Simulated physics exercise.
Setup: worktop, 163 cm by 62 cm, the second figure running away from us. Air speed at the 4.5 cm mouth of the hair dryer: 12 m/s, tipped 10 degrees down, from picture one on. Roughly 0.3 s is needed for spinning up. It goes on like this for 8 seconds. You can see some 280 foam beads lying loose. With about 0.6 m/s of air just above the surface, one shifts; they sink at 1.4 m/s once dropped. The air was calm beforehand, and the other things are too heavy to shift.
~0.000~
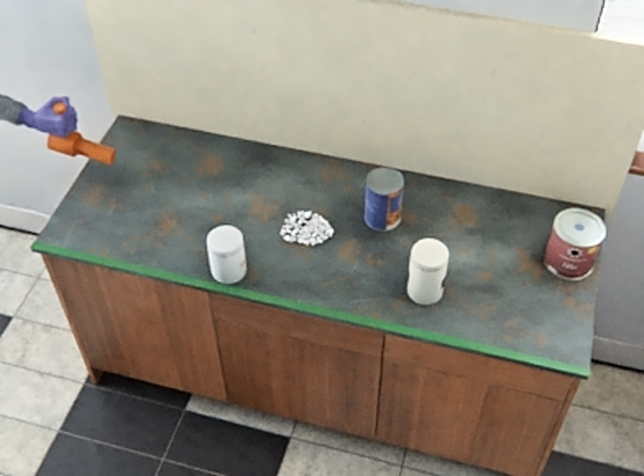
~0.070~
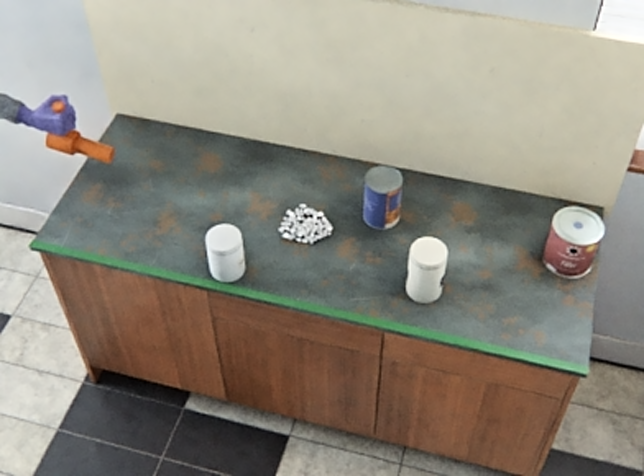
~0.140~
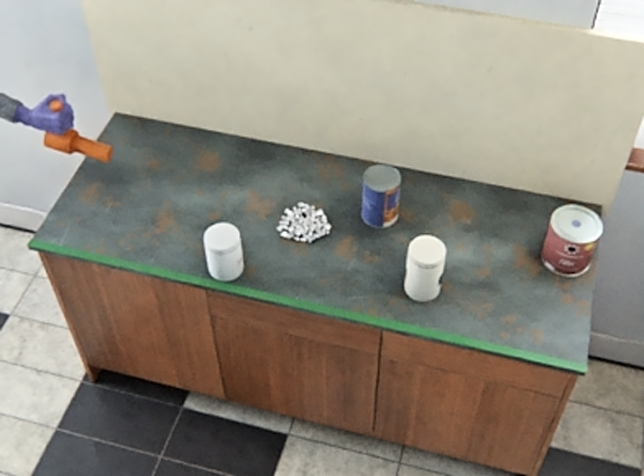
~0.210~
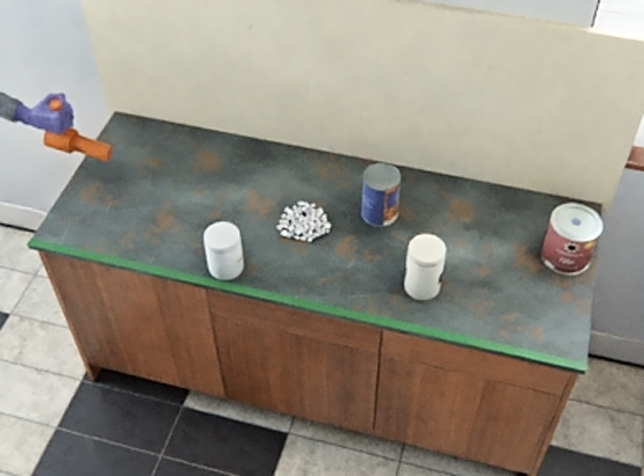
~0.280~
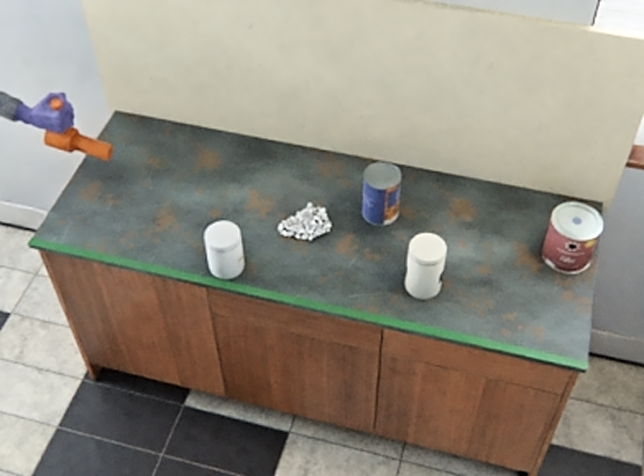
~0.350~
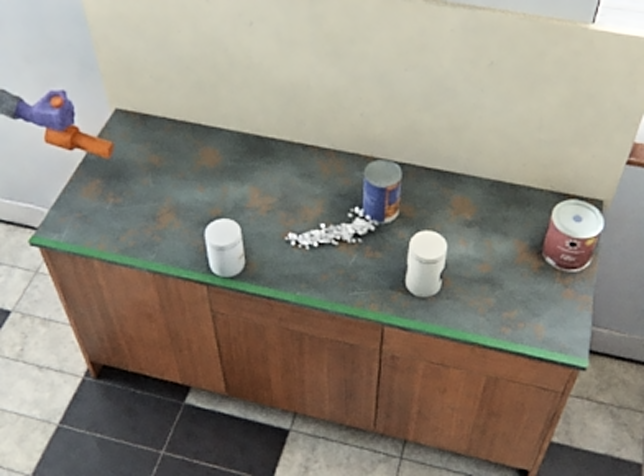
On a dark mottled counter, a purple-gloved hand holding an orange nozzle still as white foam beads shift, then scatter rightward.
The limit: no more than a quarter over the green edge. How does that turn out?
In the end the amount is too much.
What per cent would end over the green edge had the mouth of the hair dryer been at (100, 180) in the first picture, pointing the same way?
I'd expect close to 4 per cent.
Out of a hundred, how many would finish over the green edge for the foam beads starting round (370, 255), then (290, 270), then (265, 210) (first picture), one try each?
60, 100 and 40 in a hundred, respectively.
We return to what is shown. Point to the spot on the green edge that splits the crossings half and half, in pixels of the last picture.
I'd say roughly (357, 316).
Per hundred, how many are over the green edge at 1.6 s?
I'd put it at some 50 %.
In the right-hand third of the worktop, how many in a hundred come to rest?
Roughly 15 in a hundred.
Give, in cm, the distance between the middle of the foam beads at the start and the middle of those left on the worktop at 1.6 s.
About 75 cm.
After 1.6 s, 19 % are on the move or not yet settled, 47 % are over the green edge; the middle of those still in play is near (539, 342).
After 2.6 s, 16 % are on the move or not yet settled, 47 % are over the green edge; the middle of those still in play is near (539, 342).
After 4.4 s, 14 % are on the move or not yet settled, 47 % are over the green edge.
After 8.0 s, at the end, 49 % are over the green edge.
